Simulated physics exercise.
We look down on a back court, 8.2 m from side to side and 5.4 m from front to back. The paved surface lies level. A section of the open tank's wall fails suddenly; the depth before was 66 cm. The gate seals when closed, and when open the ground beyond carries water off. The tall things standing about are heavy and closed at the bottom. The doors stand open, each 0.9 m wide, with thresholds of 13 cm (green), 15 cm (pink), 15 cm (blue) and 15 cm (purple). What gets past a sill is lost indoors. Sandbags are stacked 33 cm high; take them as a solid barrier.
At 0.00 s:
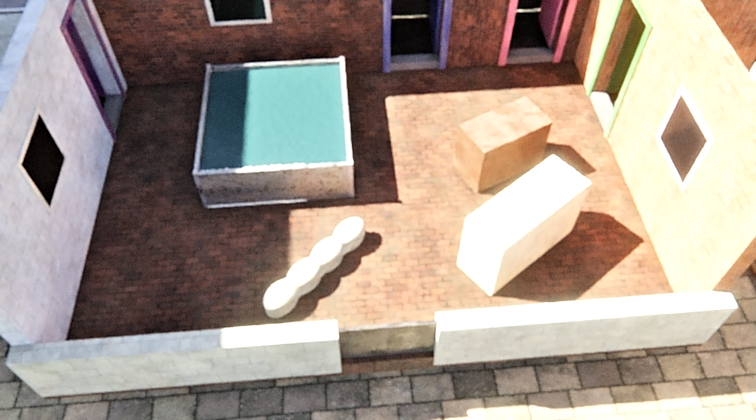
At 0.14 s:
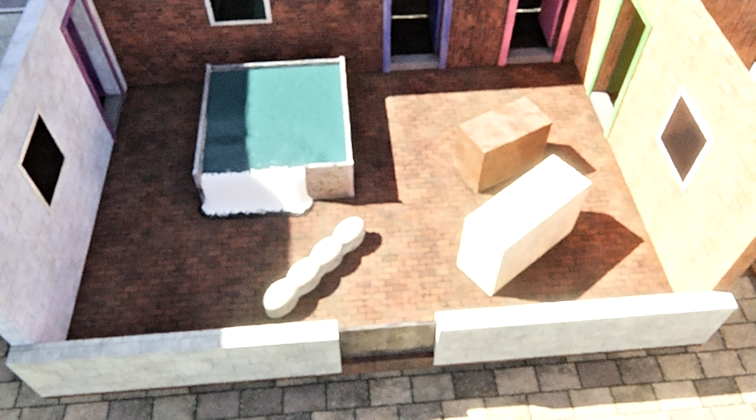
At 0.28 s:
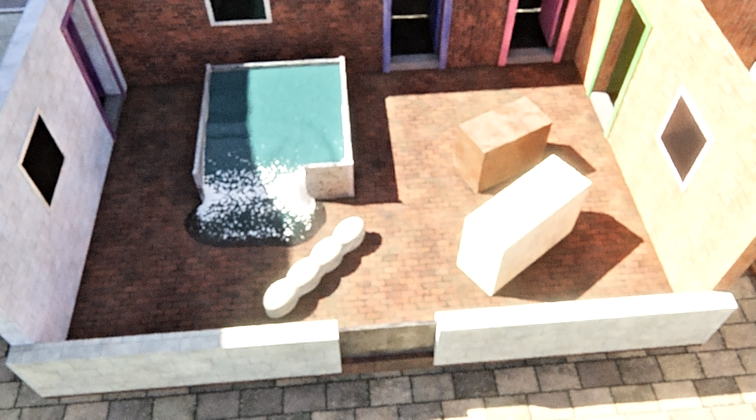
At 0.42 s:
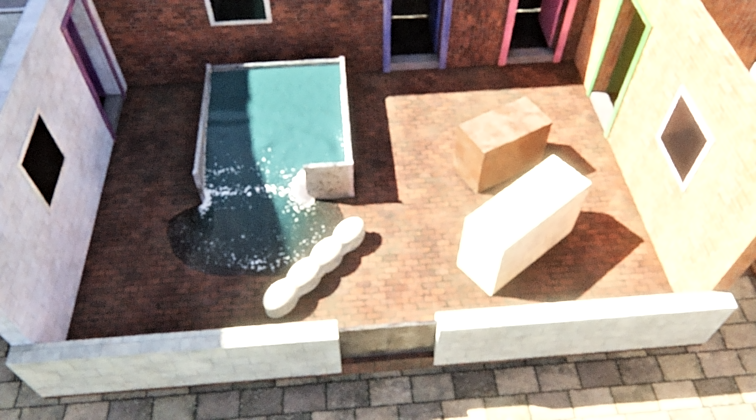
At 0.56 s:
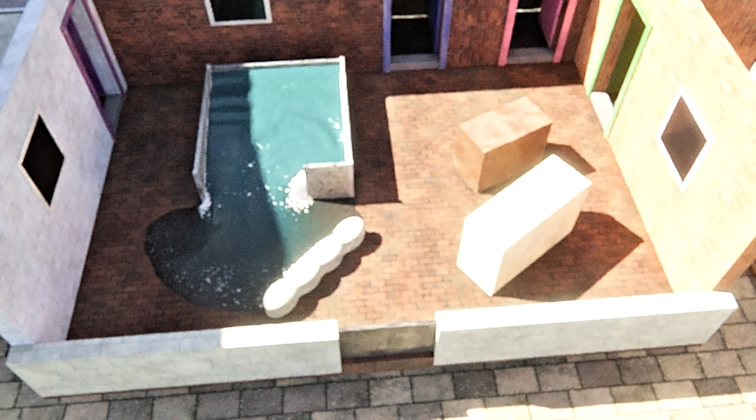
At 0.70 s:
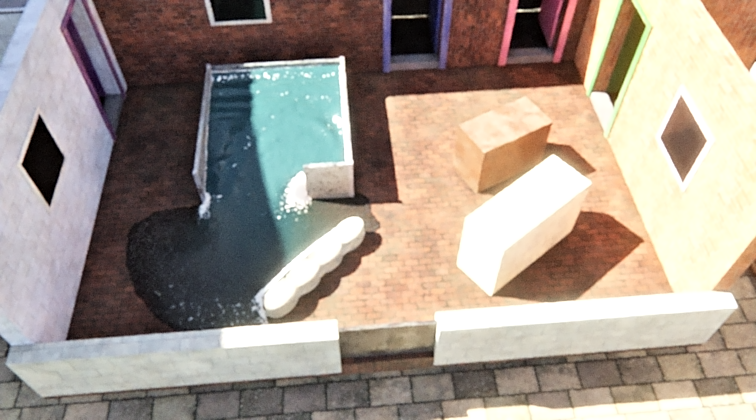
In a brick-paved courtyard, a tank's front wall breaks and water spreads across the floor.
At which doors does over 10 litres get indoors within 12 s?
Within that time: At the green door it does not reach the limit; at the pink door it stays under the limit; at the blue door it keeps below the limit; at the purple door it goes over the limit.
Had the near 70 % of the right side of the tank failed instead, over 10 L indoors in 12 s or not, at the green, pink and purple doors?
Against that limit: Green over, pink over, purple below.
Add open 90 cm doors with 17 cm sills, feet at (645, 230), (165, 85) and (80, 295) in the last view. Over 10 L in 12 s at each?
In that order: Under, over, above.
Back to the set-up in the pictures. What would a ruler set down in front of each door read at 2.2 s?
Depths in cm: Green 0, pink 0, blue 0, purple 0.
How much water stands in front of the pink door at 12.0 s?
About 10.5 cm.
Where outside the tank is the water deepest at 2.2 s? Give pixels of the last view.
At about (75, 368).
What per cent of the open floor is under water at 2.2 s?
Near 30 per cent is wet.
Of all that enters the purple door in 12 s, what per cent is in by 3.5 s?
Some 0 per cent by then.
After 1.4 s water covers 20 % of the floor and is deepest (46 cm) near (204, 358); green door not reached, pink door not reached, blue door not reached, purple door not reached.
After 2.2 s water covers 30 % of the floor and is deepest (60 cm) near (75, 368); green door not reached, pink door not reached, blue door not reached, purple door not reached.
After 3.5 s water covers 55 % of the floor and is deepest (36 cm) near (60, 369); green door not reached, pink door not reached, blue door not reached, purple door 5 cm at the sill, 0 L in.
After 7.0 s water covers 90 % of the floor and is deepest (21 cm) near (125, 143); green door 3 cm at the sill, 0 L in, pink door 6 cm at the sill, 0 L in, blue door 5 cm at the sill, 0 L in, purple door 20 cm at the sill, 30 L in.
After 12.0 s water covers 95 % of the floor and is deepest (14 cm) near (565, 67); green door 9 cm at the sill, 0 L in, pink door 11 cm at the sill, 0 L in, blue door 4 cm at the sill, 0 L in, purple door 12 cm at the sill, 49 L in.
